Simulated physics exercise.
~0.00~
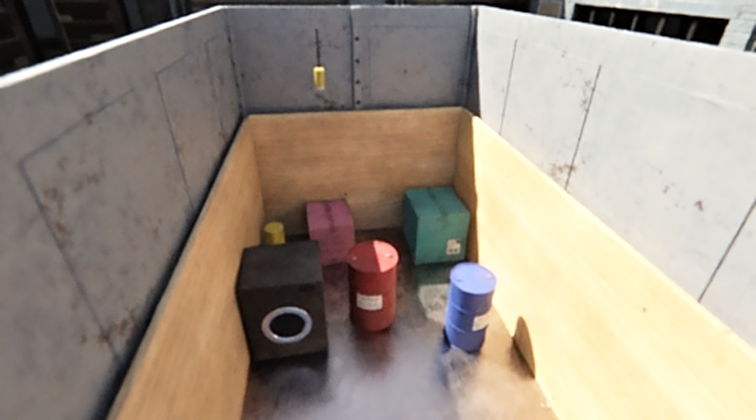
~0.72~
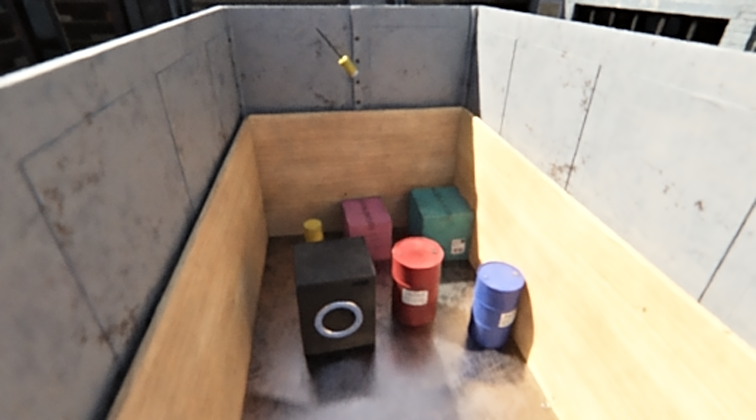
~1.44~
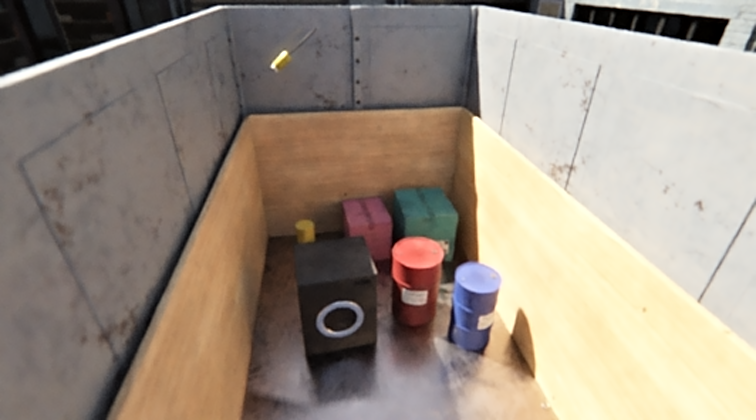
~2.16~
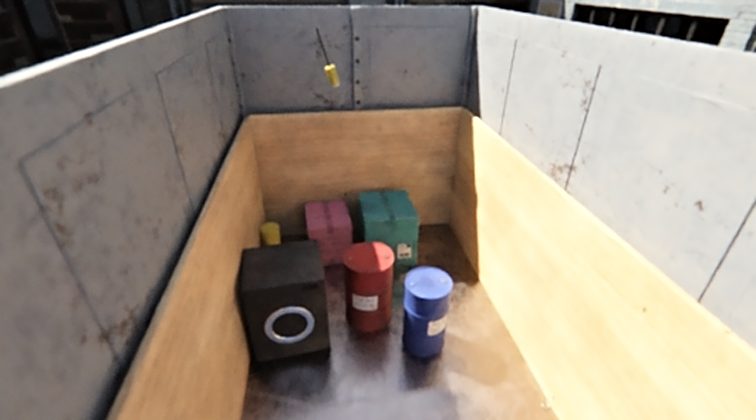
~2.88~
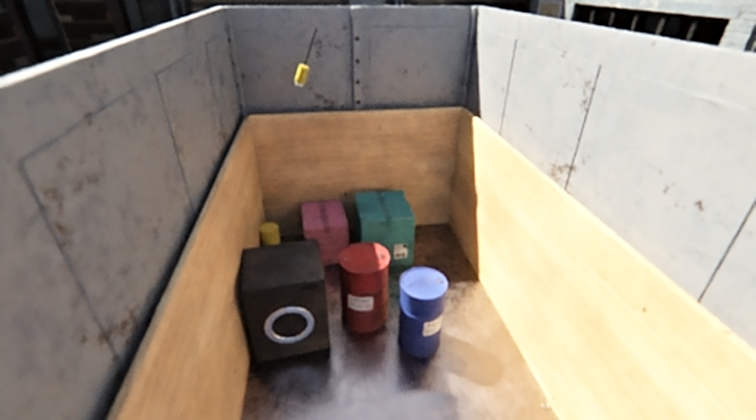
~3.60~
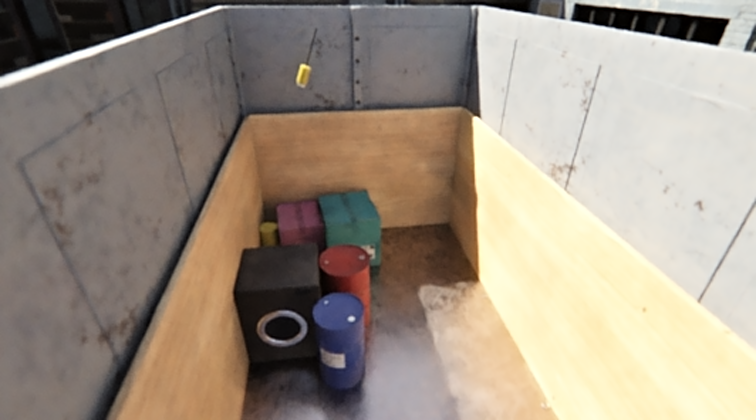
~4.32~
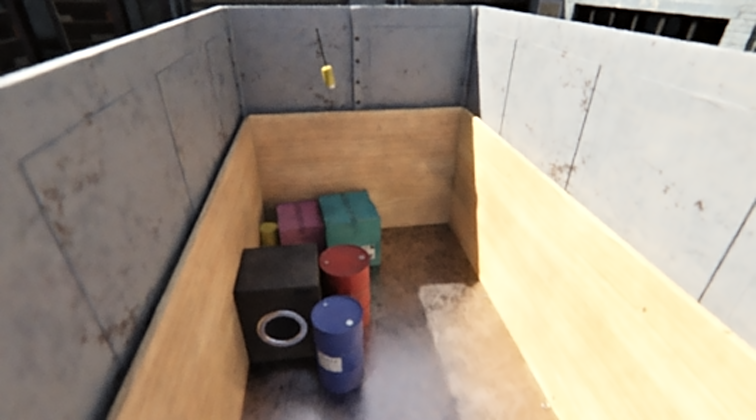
Drums, boxes and a black appliance slide right, then left, and settle still upright.
